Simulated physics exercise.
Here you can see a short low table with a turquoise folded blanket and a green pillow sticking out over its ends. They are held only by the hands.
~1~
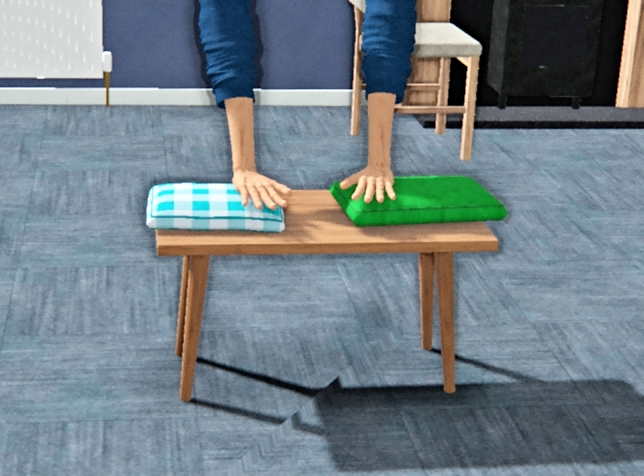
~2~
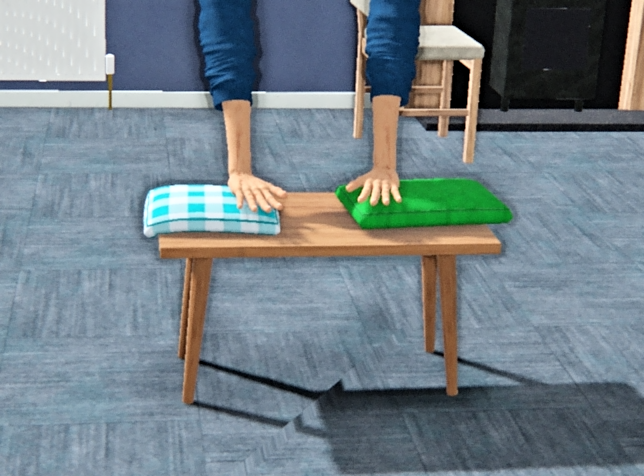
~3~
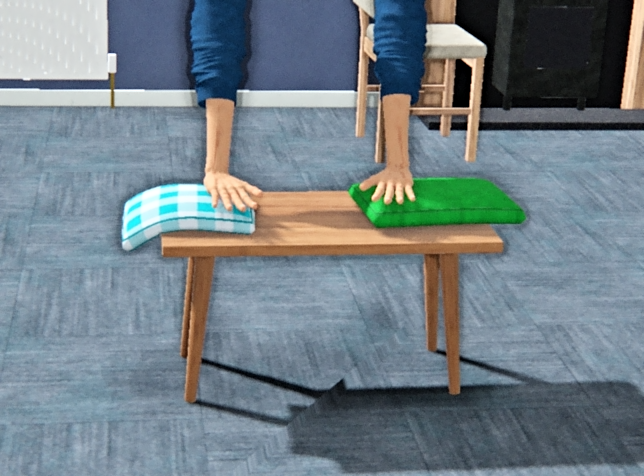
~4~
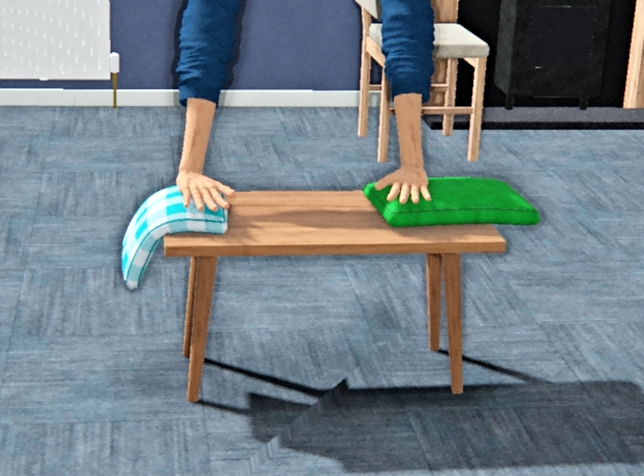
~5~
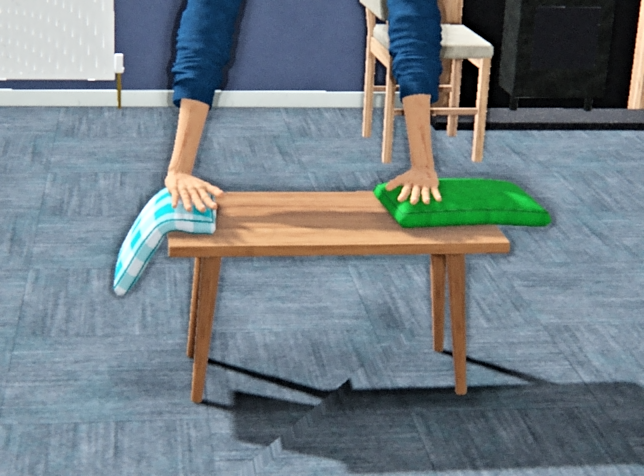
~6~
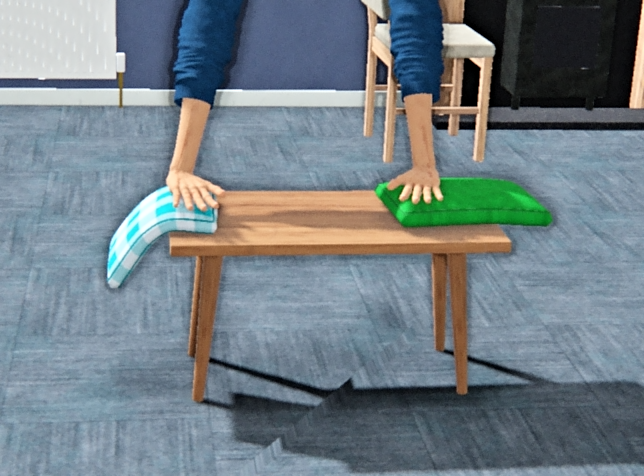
Two hands slide a turquoise checked folded blanket leftward and a green pillow rightward along a low wooden table, moving apart. The blanket's outer end bends steeply down past the left edge, while the pillow juts out flat past the right; then the hands stay put, pressing on both, and the blanket's drooping end swings slightly outward.
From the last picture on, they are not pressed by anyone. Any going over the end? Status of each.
Status: Turquoise folded blanket fallen off; green pillow still on.
Then, 0.26 s on from there, folded blanket falling near (154, 244); pillow as it was left.
Then, 0.48 s on from there, folded blanket on the floor near (140, 349); pillow as it was left.
Then, 0.72 s on from there, folded blanket on the floor near (100, 373); pillow as it was left.
In the end, folded blanket on the floor near (100, 373); pillow as it was left. The turquoise folded blanket tips over and falls and the green pillow holds its place.
